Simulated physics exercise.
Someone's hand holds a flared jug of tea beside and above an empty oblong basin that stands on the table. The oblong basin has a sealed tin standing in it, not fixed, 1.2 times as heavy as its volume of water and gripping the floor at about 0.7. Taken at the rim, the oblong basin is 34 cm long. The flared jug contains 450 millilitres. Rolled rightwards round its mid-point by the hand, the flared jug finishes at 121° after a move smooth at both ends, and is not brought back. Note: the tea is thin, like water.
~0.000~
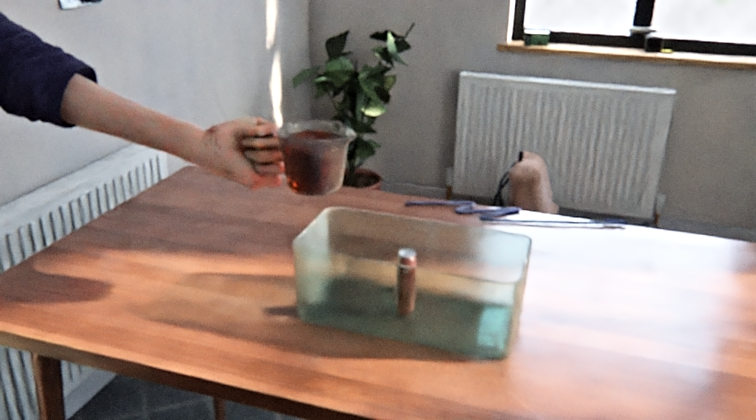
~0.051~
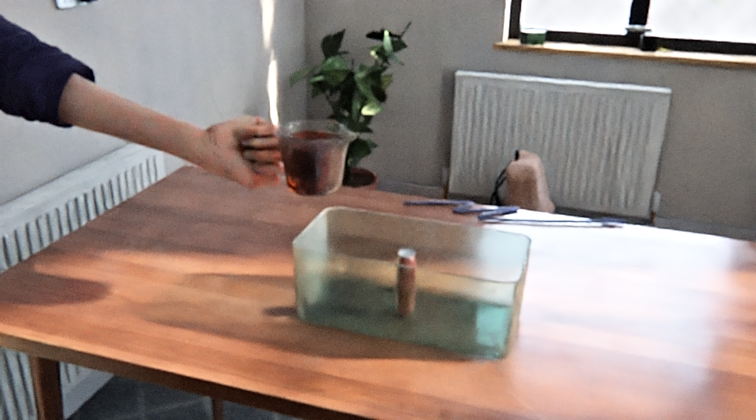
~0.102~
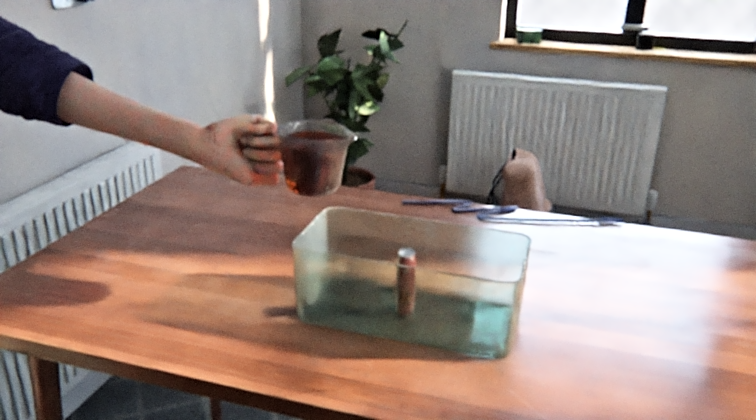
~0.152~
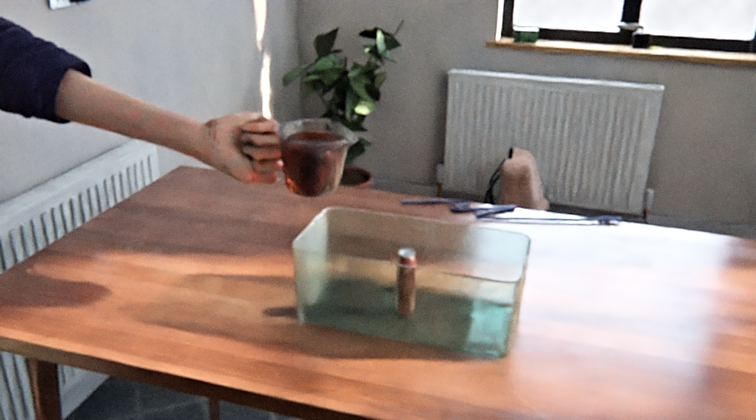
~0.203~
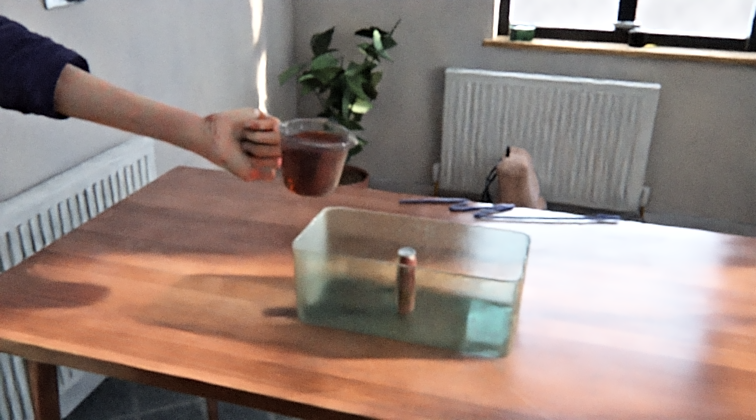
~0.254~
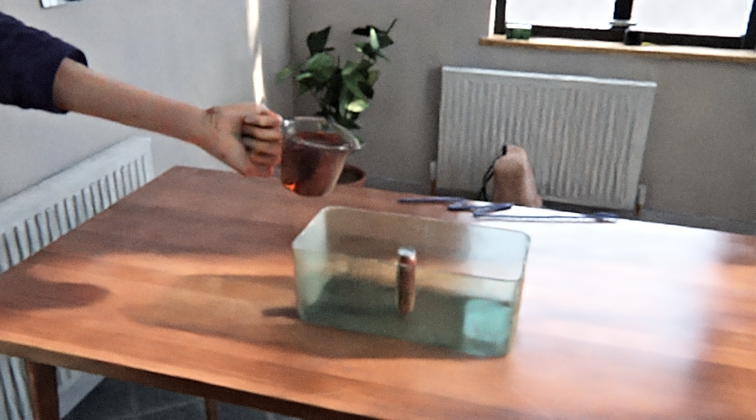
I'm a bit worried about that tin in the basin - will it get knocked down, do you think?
No - it's bound to withstand the flow.
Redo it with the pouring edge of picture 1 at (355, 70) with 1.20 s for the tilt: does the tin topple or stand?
It tumbles.
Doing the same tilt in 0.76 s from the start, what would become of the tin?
Result: Tin upright.
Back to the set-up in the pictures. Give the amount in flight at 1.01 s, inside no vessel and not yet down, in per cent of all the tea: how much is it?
Estimated airborne part: Roughly 4 per cent.
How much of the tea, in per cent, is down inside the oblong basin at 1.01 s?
Near 92 in a hundred.
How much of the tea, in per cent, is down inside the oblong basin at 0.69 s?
Some 20 per cent.
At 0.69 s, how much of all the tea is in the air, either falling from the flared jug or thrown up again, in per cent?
Some 22 per cent, I reckon.
By 0.69 s the tilt is 74° and 58 per cent is still to pour; the tin stands where it began.
By 1.01 s the tilt is 113° and 4 per cent is still to pour; the tin stands 1 cm from where it began.
By 1.34 s the tilt is 121° and 0 per cent is still to pour; the tin stands 1 cm from where it began.
By 1.70 s the tilt is 121° and 0 per cent is still to pour; the tin stands 1 cm from where it began.
At rest the tin stands 1 cm from where it began.
